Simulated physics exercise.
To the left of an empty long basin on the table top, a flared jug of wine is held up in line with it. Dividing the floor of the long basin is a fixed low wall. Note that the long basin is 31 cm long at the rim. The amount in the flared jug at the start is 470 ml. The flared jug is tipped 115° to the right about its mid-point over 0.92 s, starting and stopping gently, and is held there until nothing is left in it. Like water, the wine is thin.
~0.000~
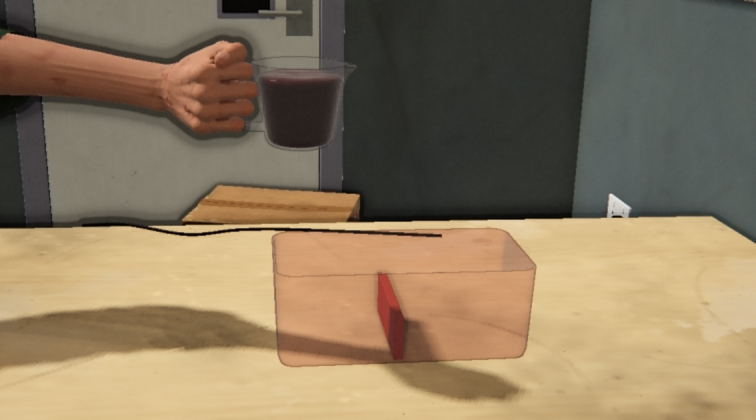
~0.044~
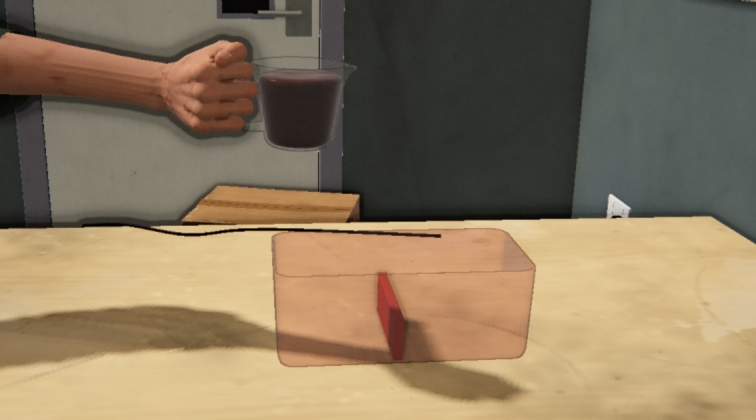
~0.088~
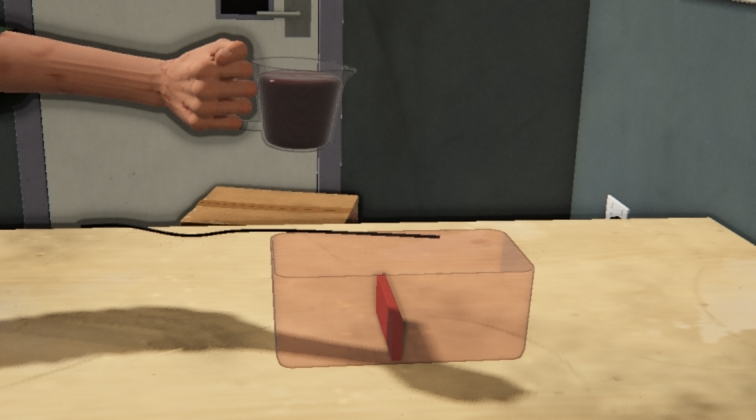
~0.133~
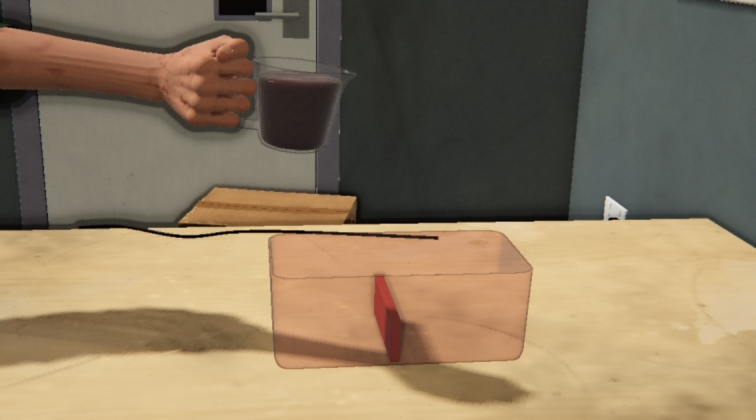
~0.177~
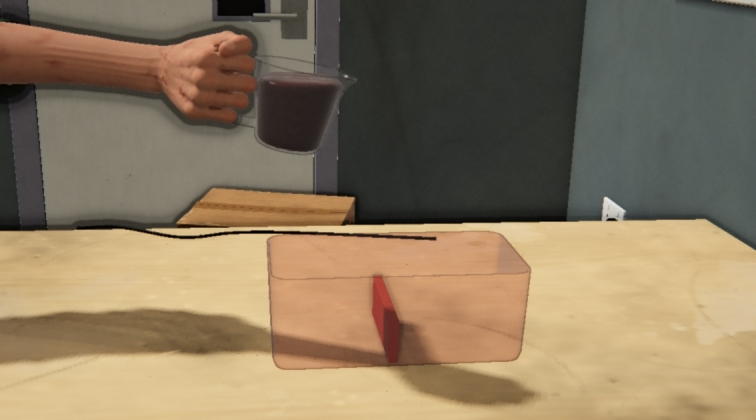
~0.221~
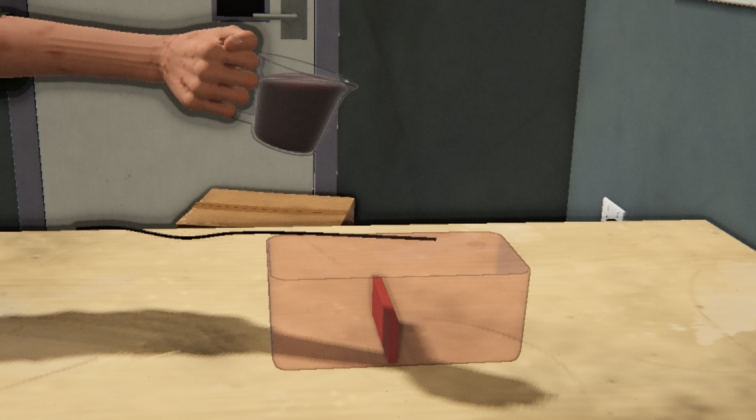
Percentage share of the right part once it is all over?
72 per cent.
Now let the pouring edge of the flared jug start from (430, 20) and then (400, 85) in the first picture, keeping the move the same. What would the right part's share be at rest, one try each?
Roughly 80 per cent the first time and 95 per cent the second.
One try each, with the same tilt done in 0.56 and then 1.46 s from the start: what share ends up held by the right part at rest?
Result: 50 per cent, then 80 per cent.
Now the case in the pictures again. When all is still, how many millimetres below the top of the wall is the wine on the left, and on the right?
For the left, around 50 mm; for the right, around 40 mm.
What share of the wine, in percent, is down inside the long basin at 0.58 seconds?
About 10%.
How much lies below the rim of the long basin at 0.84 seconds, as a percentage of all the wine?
I'd say roughly 80 in a hundred of it.
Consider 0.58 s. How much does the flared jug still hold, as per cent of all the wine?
Roughly 56 percent.
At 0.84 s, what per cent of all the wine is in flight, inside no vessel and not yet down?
About 16 per cent.
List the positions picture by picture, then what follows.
The first picture shows tilt 0°; pouring edge (356, 65); surface from (257, 75) to (343, 75); the long basin's rim runs from (274, 255) to (520, 249); the wall's top is at (391, 296).
The second picture shows tilt 1°; pouring edge (356, 66); surface from (257, 75) to (343, 76).
The third picture shows tilt 3°; pouring edge (356, 69); surface from (257, 75) to (342, 77).
The fourth picture shows tilt 6°; pouring edge (357, 73); surface from (257, 75) to (342, 79).
The fifth picture shows tilt 10°; pouring edge (357, 79); surface from (258, 77) to (343, 80).
The sixth picture shows tilt 16°; pouring edge (359, 85); surface from (259, 79) to (348, 84).
Then, 0.58 s in, the tilt is 81° and 56 per cent is still to pour, 0 is left of the wall and 10 right of it.
Then, 0.84 s in, the tilt is 113° and 4 per cent is still to pour, 13 is left of the wall and 68 right of it.
Then, 1.12 s in, the tilt is 115° and 0 per cent is still to pour, 26 is left of the wall and 72 right of it.
Then, 1.42 s in, the tilt is 115° and 0 per cent is still to pour, 26 is left of the wall and 72 right of it.
Finally, 26 per cent lies left of the wall, 72 right of it and 2 outside.
